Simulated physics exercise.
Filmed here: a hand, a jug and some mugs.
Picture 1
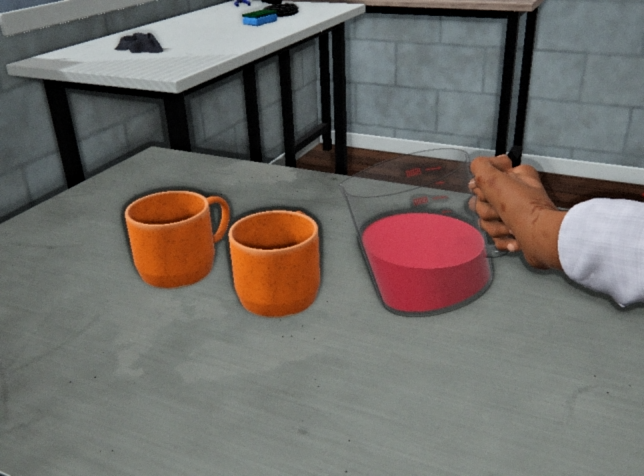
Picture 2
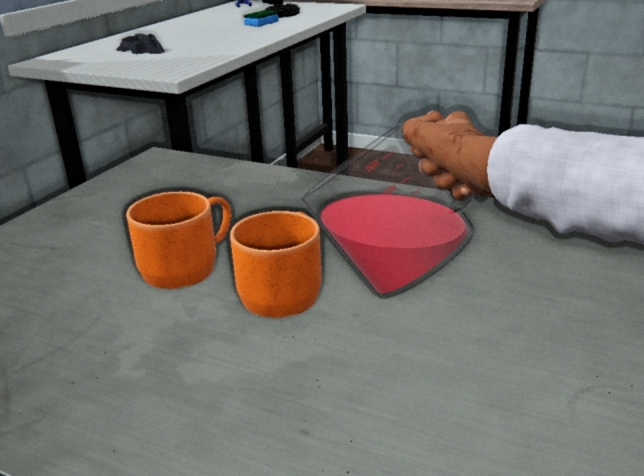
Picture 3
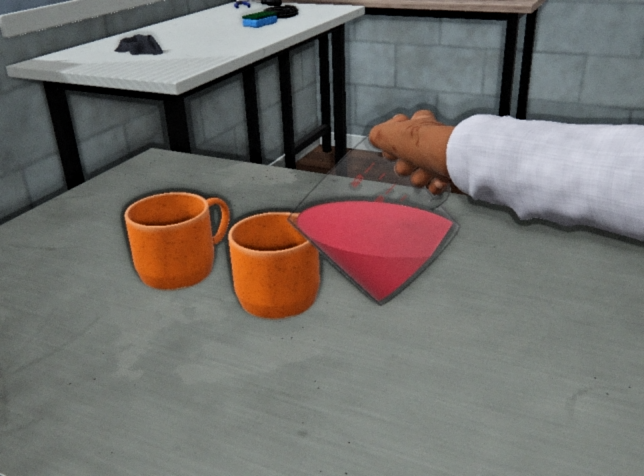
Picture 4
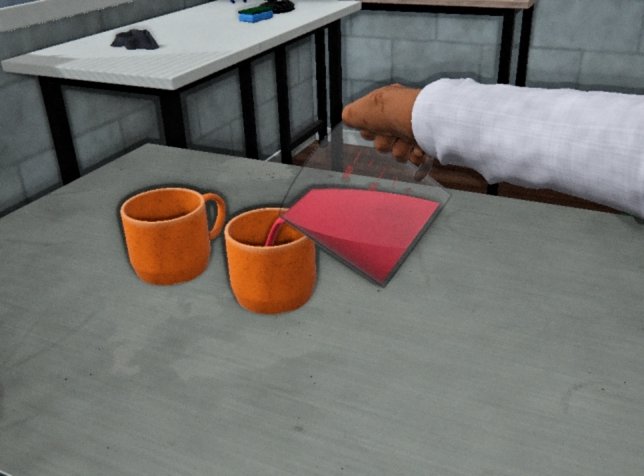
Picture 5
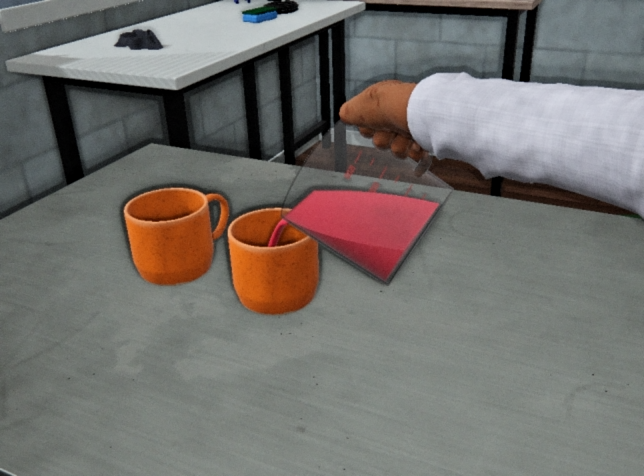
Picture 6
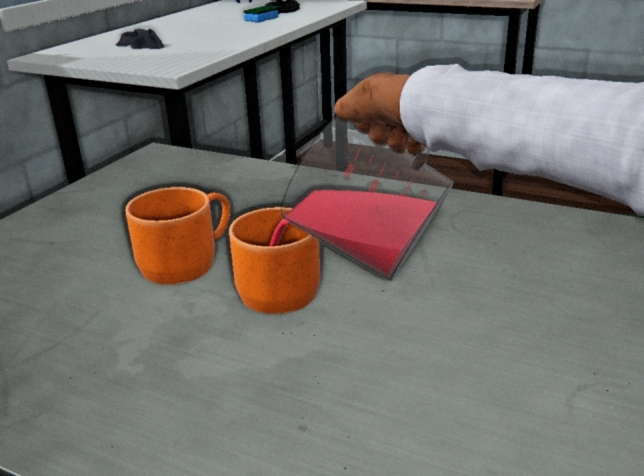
On a grey tabletop, a hand tilts a clear jug leftward and pours red liquid into the nearer of two orange mugs.
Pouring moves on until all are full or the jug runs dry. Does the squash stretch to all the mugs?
It is lacking.
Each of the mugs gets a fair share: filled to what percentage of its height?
Around 45 per cent of the height.
Soon after, the first is about half full.
Later, the first is done and the jug has none of its load.
In the end, the jug is empty with one filled and the next at none of a serving.
